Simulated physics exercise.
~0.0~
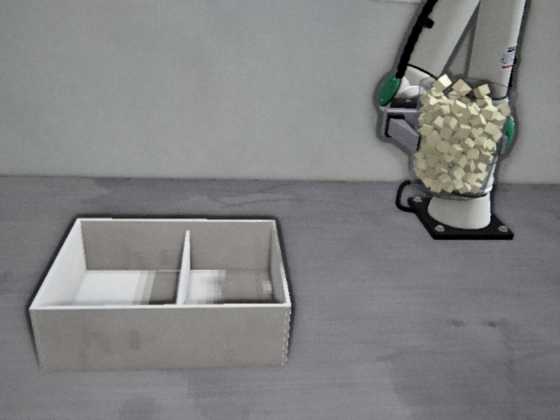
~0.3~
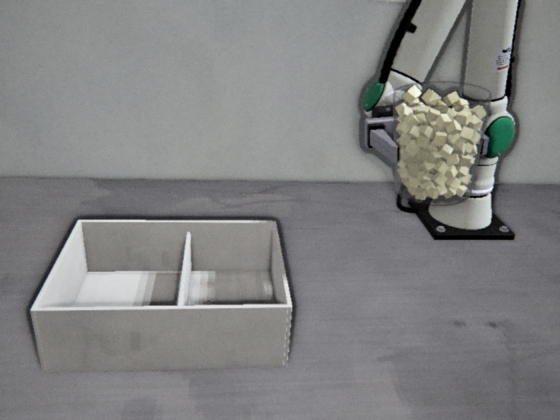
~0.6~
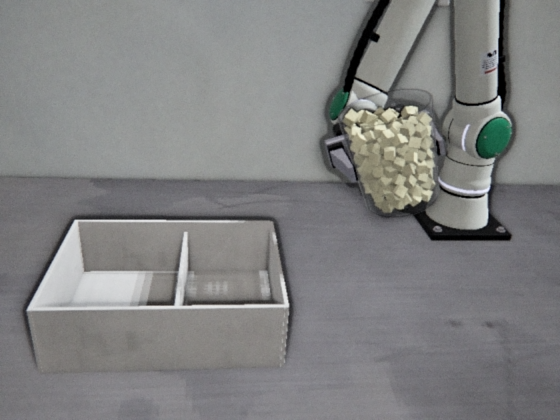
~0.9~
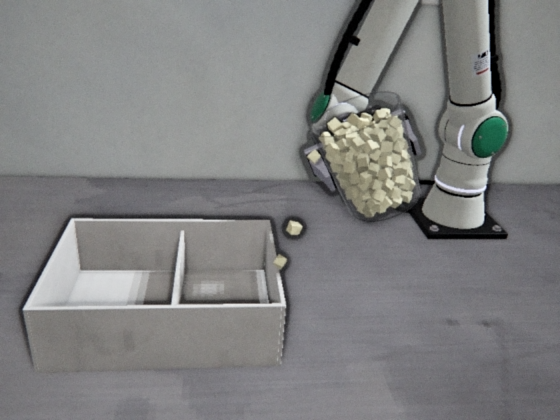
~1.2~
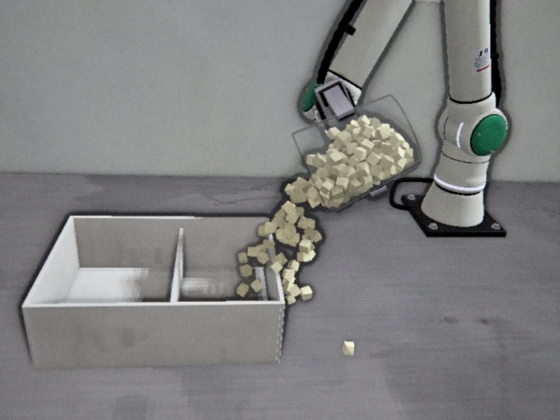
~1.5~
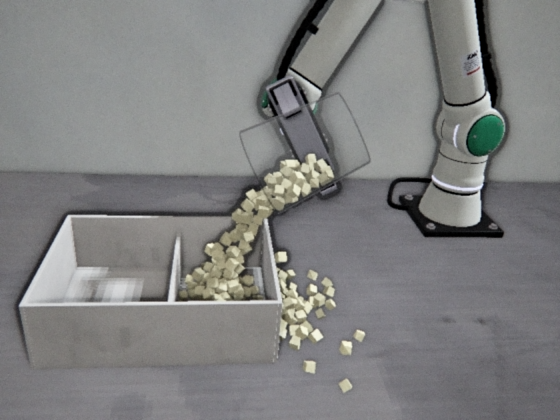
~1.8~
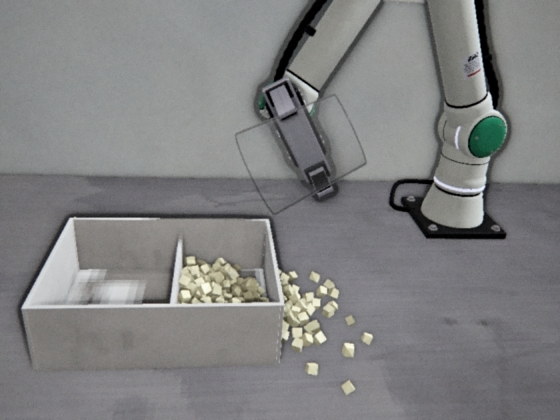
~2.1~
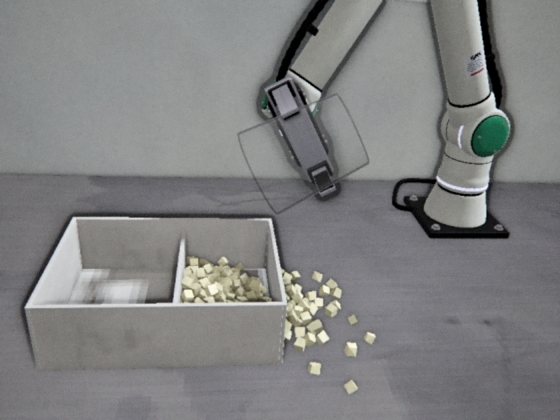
A white robot arm with green joint caps holds a clear cup heaped with pale yellow cubes at the right of a grey table, seen from slightly above against a plain grey wall. At the left stands an open, light grey box split in two by a cross wall. The arm carries the cup left and tips it forward, and a few cubes drop first. Then the cubes pour in a stream, most landing in the box's right part while others spill beside it. The emptied cup hangs tilted and still, with the left part holding no cubes.
